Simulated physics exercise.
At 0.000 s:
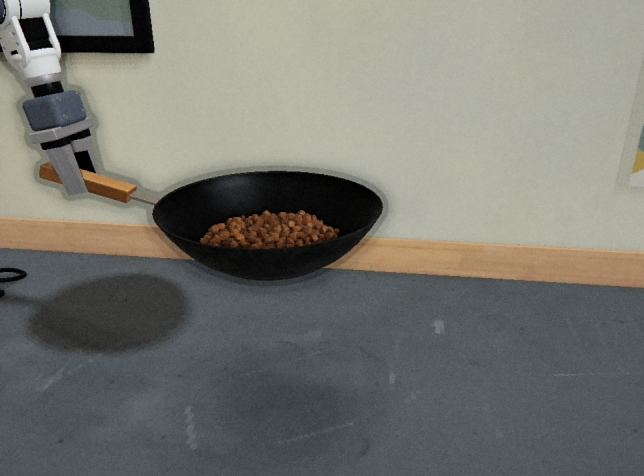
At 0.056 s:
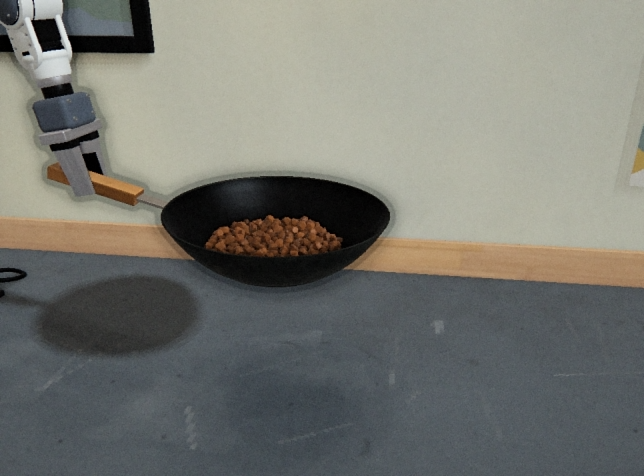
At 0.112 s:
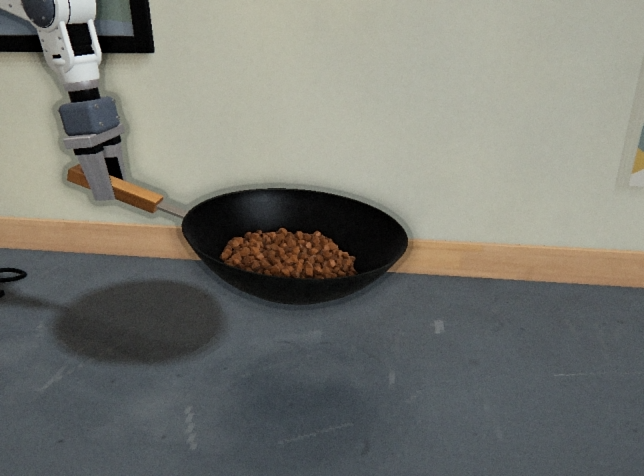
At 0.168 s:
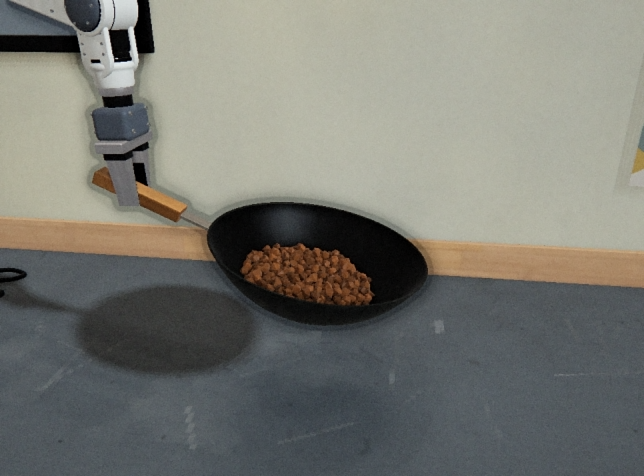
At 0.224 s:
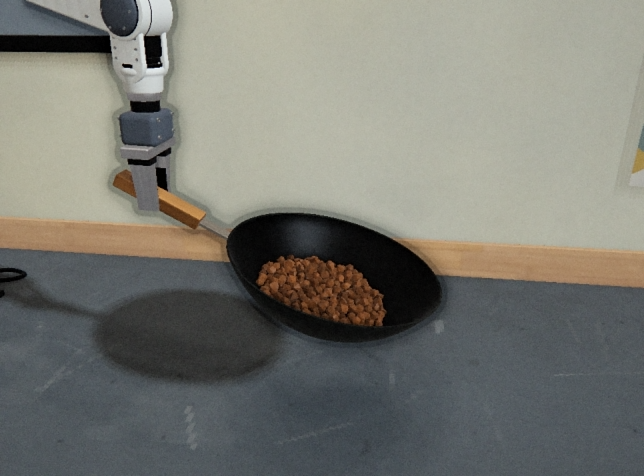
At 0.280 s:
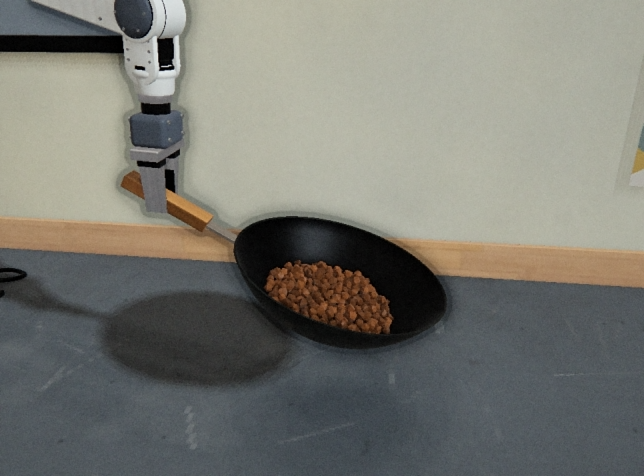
Above a scratched grey surface beside a pale wall, a robot arm grips the wooden handle of a black wok holding brown pellets, moves it a short way right and slightly lower, and gradually tilts its far side downward.
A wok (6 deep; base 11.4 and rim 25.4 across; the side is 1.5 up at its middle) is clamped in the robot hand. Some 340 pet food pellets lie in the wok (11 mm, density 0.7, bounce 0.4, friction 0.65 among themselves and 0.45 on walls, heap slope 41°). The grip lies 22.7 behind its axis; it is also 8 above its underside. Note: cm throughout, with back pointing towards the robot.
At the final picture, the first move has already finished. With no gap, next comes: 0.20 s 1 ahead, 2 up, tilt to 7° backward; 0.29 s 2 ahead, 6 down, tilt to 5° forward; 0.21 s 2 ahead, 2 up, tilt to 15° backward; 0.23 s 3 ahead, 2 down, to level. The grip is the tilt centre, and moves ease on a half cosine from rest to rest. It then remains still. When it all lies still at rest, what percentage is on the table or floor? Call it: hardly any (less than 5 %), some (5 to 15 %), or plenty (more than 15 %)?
I would call it hardly any.
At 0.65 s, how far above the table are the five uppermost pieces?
Around 22 cm above the table.
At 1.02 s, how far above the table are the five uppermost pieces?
Estimate above table: About 31 centimetres.
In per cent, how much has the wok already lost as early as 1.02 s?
0 per cent, more or less, by then.
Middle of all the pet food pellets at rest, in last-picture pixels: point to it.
(442, 292).
By 0.65 s, level, highest piece 22 above the table; 337 in the wok.
By 1.02 s, tilted 14° backward, highest piece 31 above the table; 337 in the wok.
By 1.41 s, level, highest piece 20 above the table; 337 in the wok.
By 2.46 s, level, highest piece 20 above the table; 337 in the wok.
Final count, 337 in the wok. That is 0 % on the table or floor.
